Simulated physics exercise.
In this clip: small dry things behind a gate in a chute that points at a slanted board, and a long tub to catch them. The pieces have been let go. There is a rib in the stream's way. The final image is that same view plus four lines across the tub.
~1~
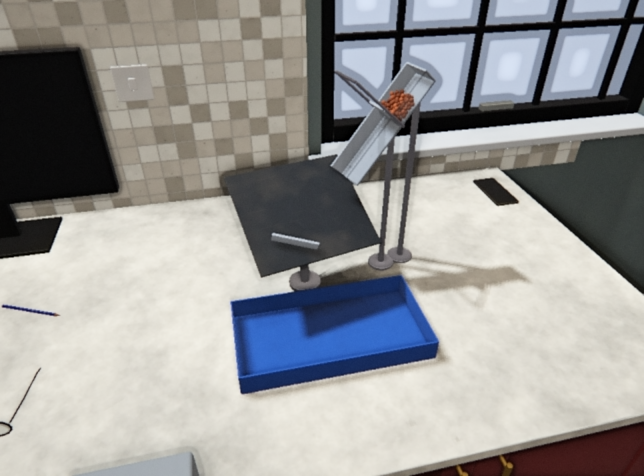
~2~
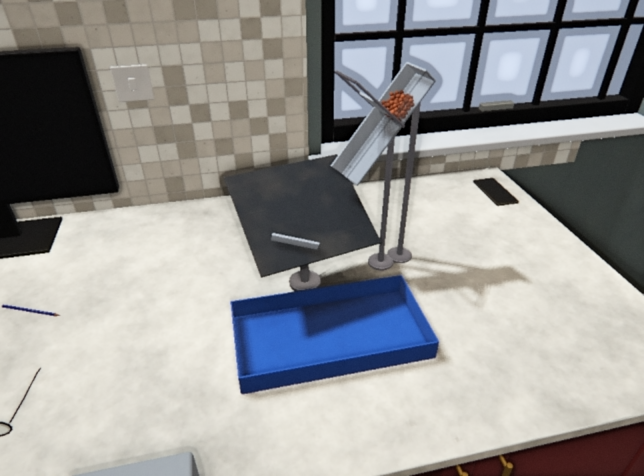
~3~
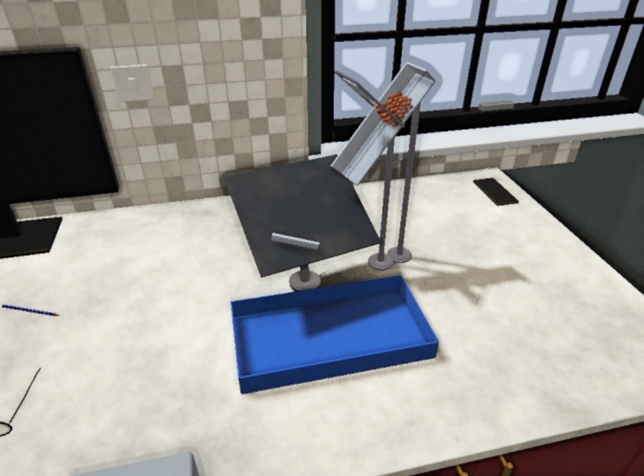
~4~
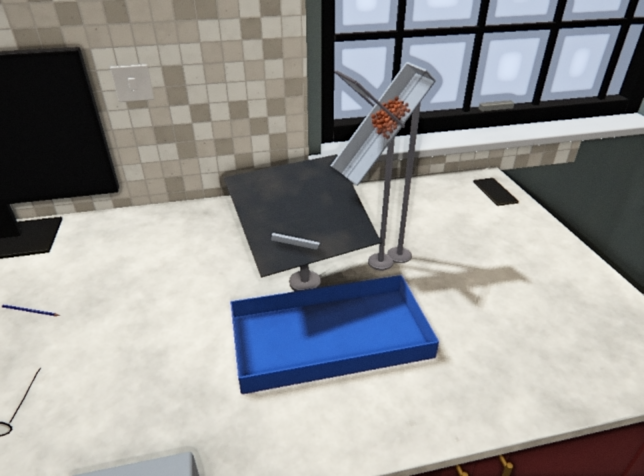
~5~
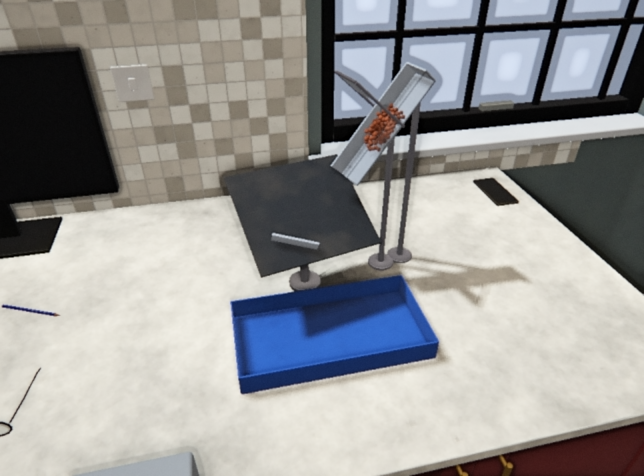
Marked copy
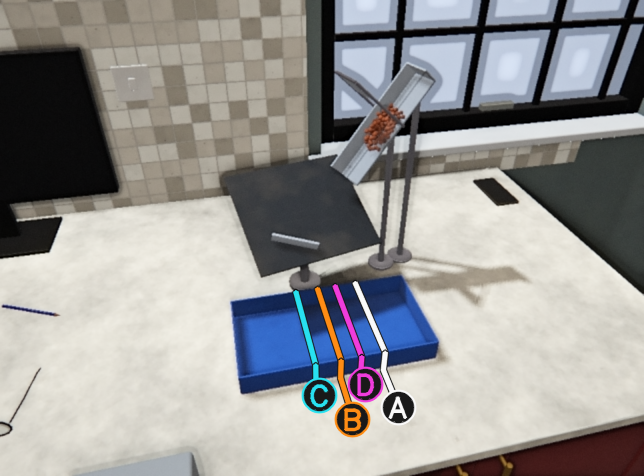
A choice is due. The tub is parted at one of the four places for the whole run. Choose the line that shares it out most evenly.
Choose D.
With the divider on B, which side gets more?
The right side.
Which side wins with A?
The left side.
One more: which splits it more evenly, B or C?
That would be B.
On the marked copy, line A crosses the front rim at (384, 351); line B crosses the front rim at (340, 359); line C crosses the front rim at (315, 364); line D crosses the front rim at (361, 356).
For line A, of what is caught, the bulk on the left of the divider, a small share on the right.
For line B, of what is caught, close to a quarter on the left of the divider, the bulk on the right.
For line C, of what is caught, a small share on the left of the divider, all but a few on the right.
For line D, of what is caught, close to half on the left of the divider, close to half on the right.
